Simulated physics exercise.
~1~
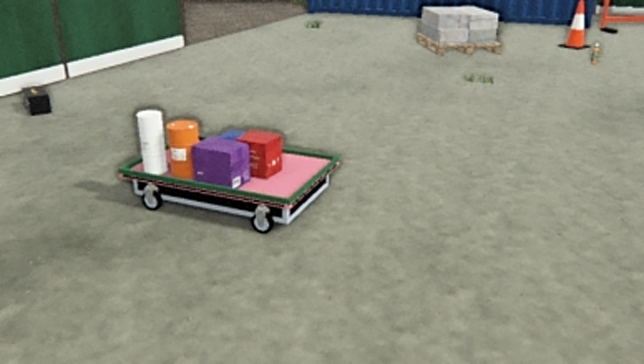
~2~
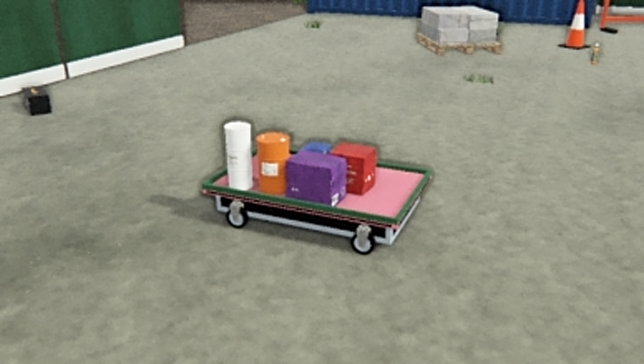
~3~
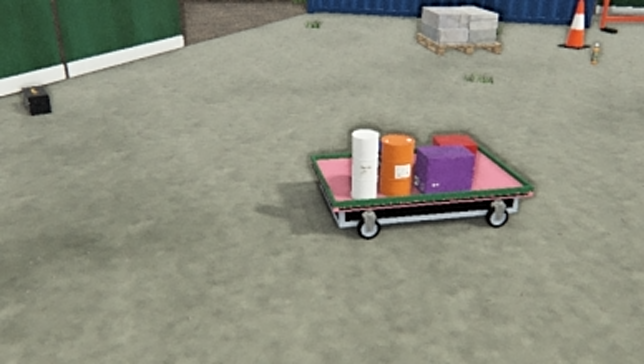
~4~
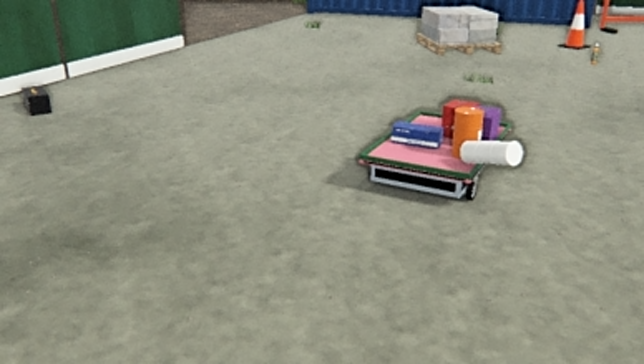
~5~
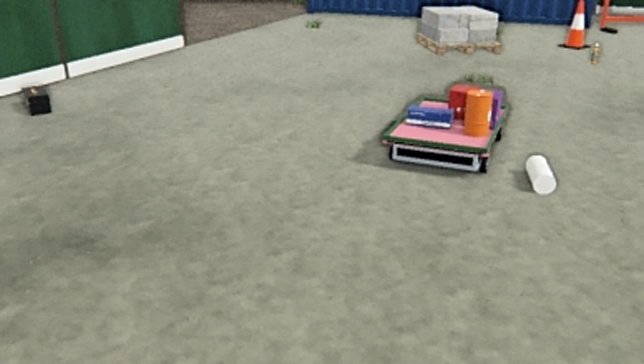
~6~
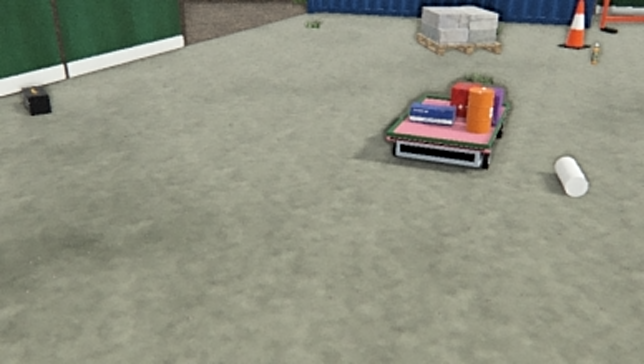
Flat cart carrying canisters and boxes rolls right, then turns away and stops as the white canister topples off onto the ground.
